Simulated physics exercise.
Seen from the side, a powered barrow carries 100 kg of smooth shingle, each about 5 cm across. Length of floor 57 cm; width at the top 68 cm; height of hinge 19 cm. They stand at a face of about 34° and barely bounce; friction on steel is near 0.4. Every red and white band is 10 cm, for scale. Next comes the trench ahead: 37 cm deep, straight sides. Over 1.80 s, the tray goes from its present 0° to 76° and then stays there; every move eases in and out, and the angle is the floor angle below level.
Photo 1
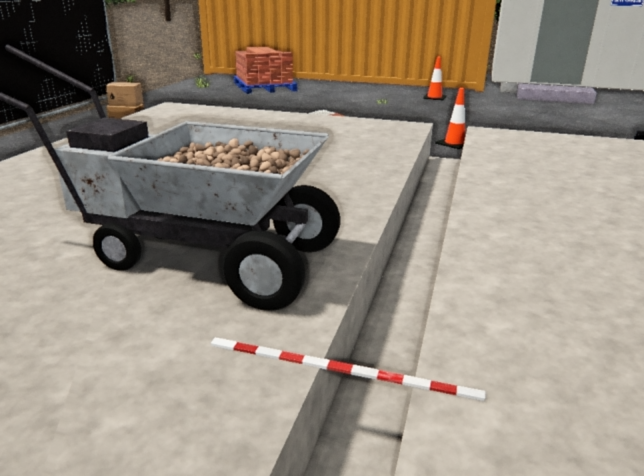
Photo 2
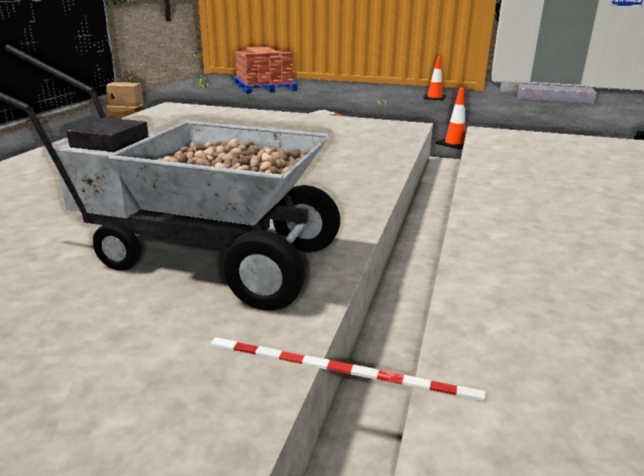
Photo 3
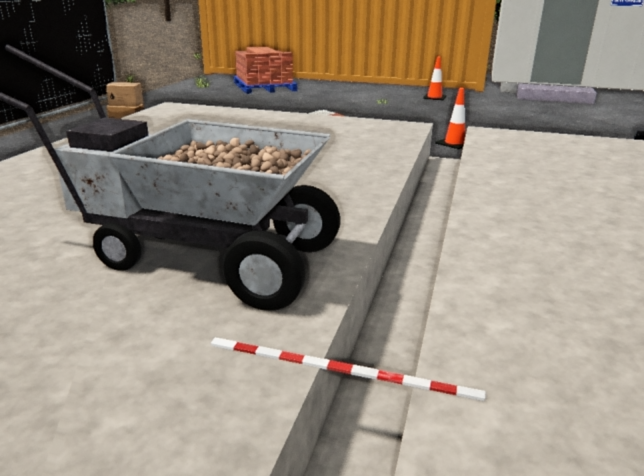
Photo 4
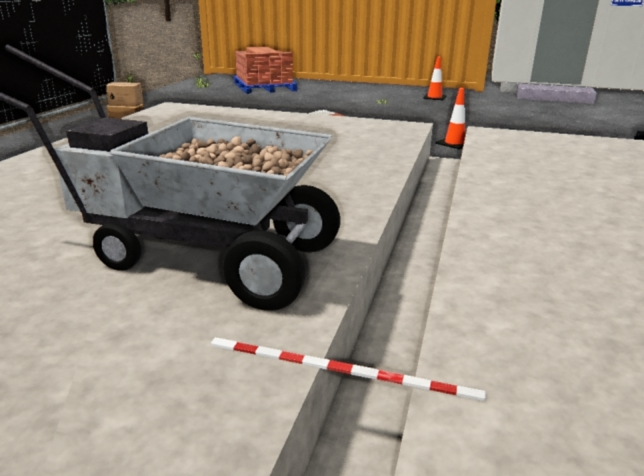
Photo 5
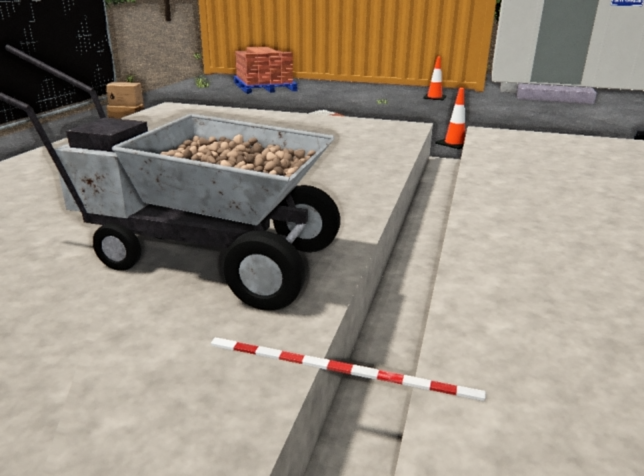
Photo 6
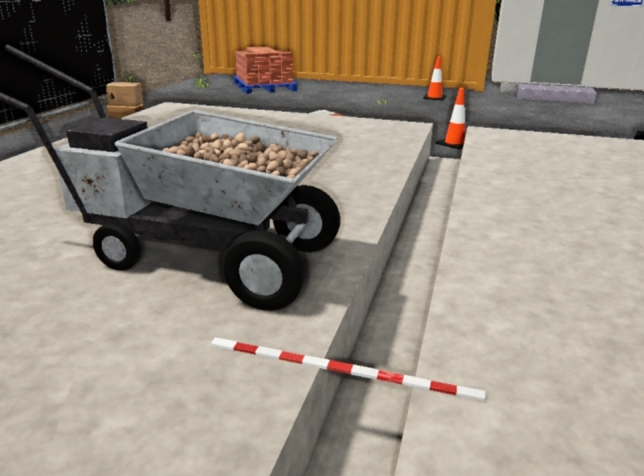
The clip shows a grey powered barrow loaded with smooth stones standing on a pale slab beside a narrow gap, near a red and white striped pole; its tray stays level at first, then tilts slightly forward to the right.
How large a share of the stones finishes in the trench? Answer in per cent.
A share of about 80 per cent.
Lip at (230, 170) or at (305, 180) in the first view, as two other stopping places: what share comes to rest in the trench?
The first gives about 95 percent and the second about 50 percent.
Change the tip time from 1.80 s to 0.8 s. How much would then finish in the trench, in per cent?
In that case, around 60%.
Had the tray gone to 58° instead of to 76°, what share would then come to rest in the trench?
With that change, near 55 per cent.
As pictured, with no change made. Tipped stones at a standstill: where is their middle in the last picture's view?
Around (405, 345).
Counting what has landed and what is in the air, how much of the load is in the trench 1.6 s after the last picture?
Approx. 50 % of the load.
Then, 1.0 s after the last picture the floor is at 64°, 96 % in the tray, 4 % in the trench; the foremost stones are at (403, 256).
Then, 1.6 s after the last picture the floor is at 76°, 35 % in the tray, 49 % in the trench, 16 % past the trench; the foremost stones are at (511, 310).
Then, 2.0 s after the last picture the floor is at 76°, 10 % in the tray, 70 % in the trench, 21 % past the trench; the foremost stones are at (566, 303).
Then, 3.9 s after the last picture the floor is at 76°, 0 % in the tray, 80 % in the trench, 20 % past the trench; the foremost stones are at (589, 310).
